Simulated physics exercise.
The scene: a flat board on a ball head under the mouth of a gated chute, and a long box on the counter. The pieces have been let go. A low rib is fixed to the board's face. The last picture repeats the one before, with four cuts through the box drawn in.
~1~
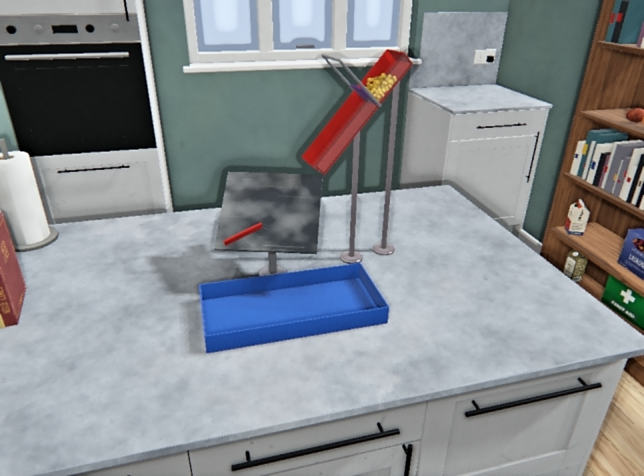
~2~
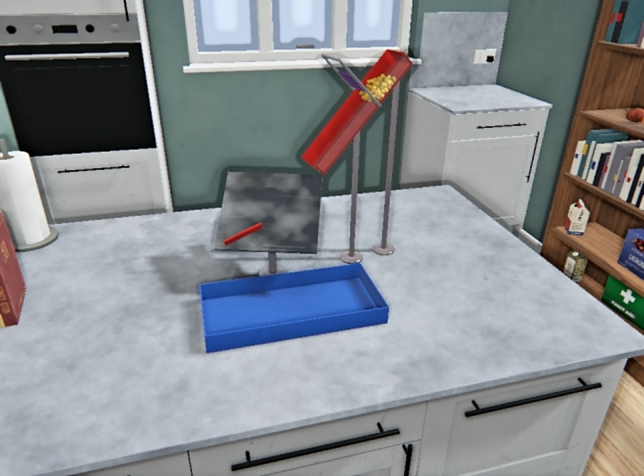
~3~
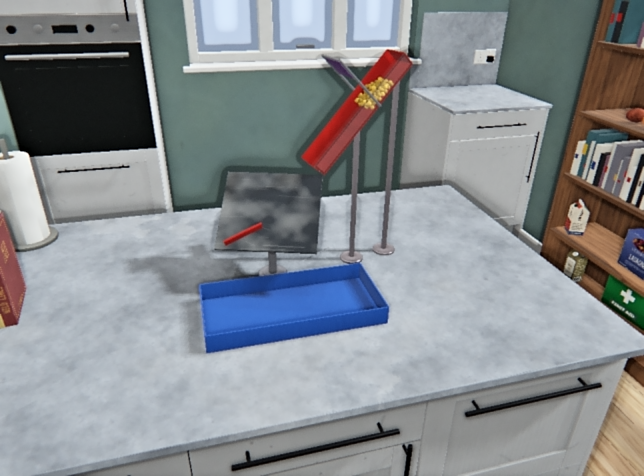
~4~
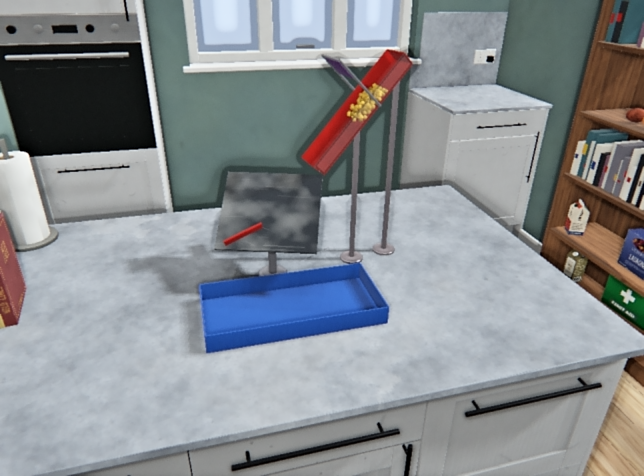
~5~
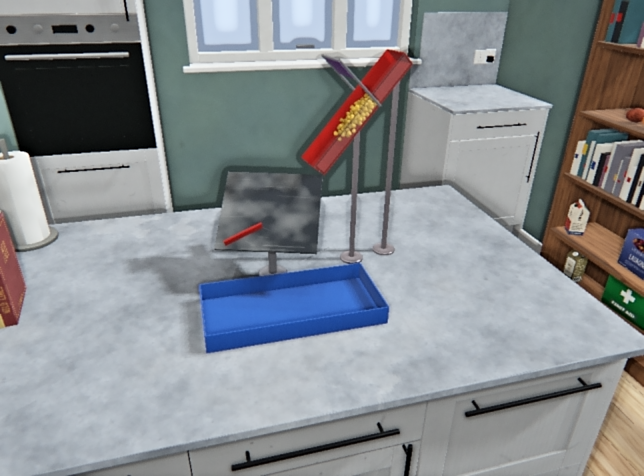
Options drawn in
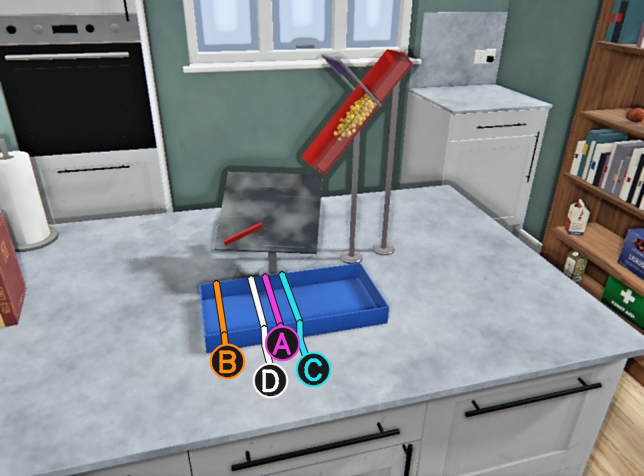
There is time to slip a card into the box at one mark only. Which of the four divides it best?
Go for D.
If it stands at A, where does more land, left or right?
More lands on the left.
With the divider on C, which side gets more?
The left side.
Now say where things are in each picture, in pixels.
The first picture shows load behind the gate at (375, 87), puffed corn balls; lip of the chute at (317, 170), sloping fairly steeply.
The second picture shows middle of the board at (270, 210), tilted fairly steeply; middle of its low edge at (265, 251); of its high edge at (275, 173).
The third picture shows front corners of the box at (205, 336) and (389, 307), empty; front of the load at (363, 104).
The fourth picture shows middle of the load at (367, 103); its front at (354, 120), about a quarter of the way to the lip; rib from (261, 223) to (224, 242).
The fifth picture shows middle of the load at (358, 115); its front at (340, 139), about half of the way to the lip.
On the marked copy, line A crosses the front rim at (280, 324); line B crosses the front rim at (224, 333); line C crosses the front rim at (299, 321); line D crosses the front rim at (264, 327).
For line A, of what is caught, nearly all on the left of the divider, a small part on the right.
For line B, of what is caught, a small part on the left of the divider, nearly all on the right.
For line C, of what is caught, nearly all on the left of the divider, a stray few on the right.
For line D, of what is caught, most on the left of the divider, about a quarter on the right.
